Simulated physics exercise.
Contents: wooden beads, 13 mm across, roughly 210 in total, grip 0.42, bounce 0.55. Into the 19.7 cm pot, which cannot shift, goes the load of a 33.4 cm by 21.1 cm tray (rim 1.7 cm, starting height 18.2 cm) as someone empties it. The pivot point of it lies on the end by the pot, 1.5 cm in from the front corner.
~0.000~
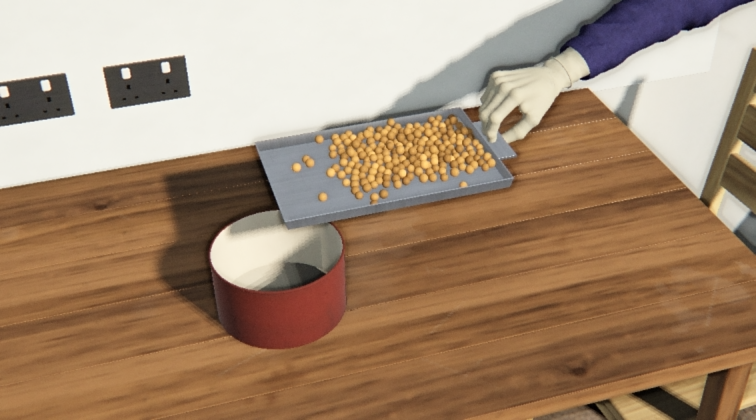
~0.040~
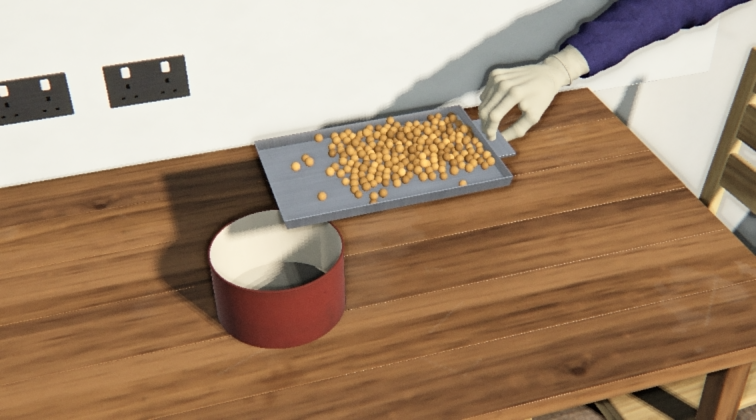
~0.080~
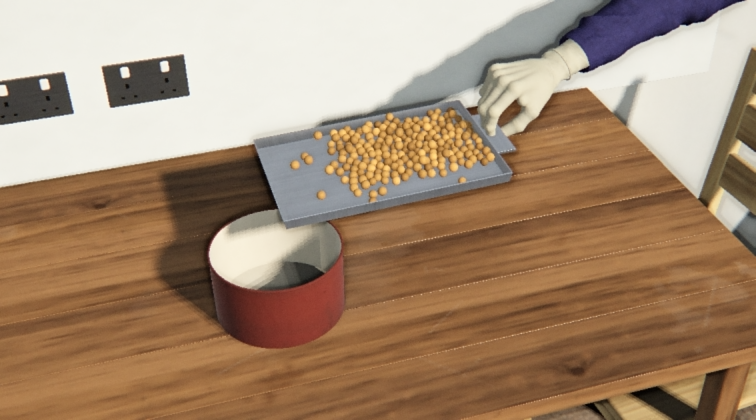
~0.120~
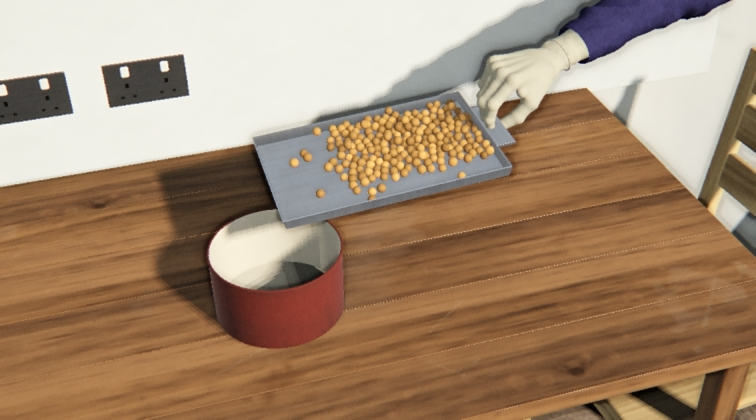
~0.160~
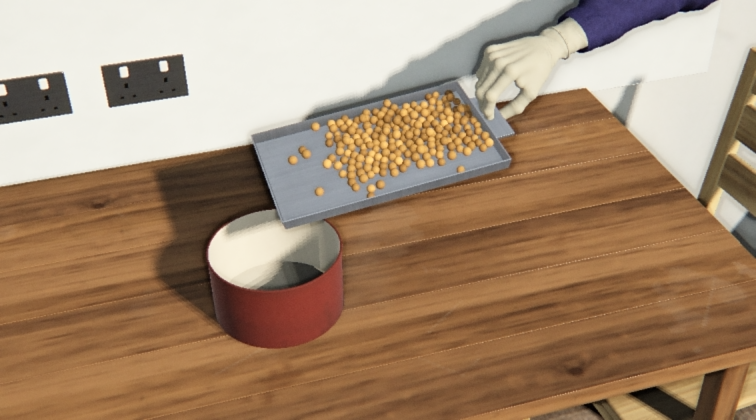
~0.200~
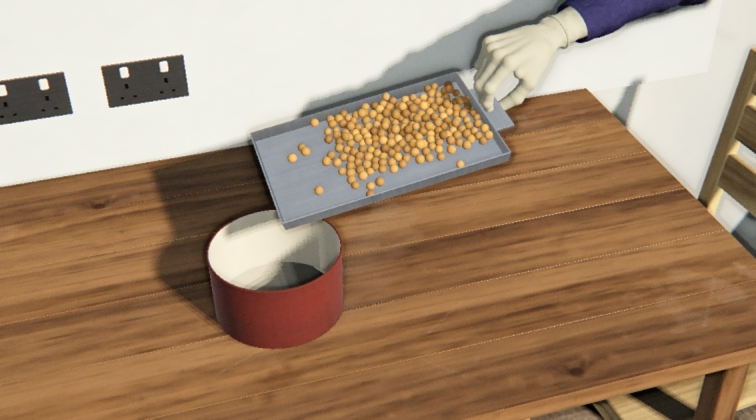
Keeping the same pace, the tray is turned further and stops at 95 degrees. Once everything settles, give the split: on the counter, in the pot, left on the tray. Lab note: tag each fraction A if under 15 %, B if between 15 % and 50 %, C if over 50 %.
Counter = B, pot = C, tray = A.
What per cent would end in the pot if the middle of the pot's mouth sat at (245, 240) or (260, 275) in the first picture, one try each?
Near 35 and 100 percent, one try each.
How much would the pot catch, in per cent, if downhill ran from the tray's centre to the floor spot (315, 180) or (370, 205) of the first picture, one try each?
That would be close to 60 per cent and then close to 25 per cent.
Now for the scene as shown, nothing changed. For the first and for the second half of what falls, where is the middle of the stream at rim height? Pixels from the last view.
I'd mark about (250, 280) for the first half and about (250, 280) for the second.
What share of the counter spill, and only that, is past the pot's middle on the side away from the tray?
Some 90 per cent.
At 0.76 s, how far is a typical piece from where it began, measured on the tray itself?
Roughly 16 cm.
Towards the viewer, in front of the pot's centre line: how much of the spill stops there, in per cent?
Some 90 per cent.
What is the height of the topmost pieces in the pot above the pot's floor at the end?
Some 3.0 cm up.
Then, at 0.76 s, tilt 51 degrees; the tray holds 95 %, the pot 0 %.
After 1.13 s, tilt 77 degrees; the tray holds 60 %, the pot 20 %.
After 1.58 s, tilt 95 degrees; the tray holds 0 %, the pot 70 %.
By 2.5 s all is still; counter 25 %, pot 75 %, tray 0 %.
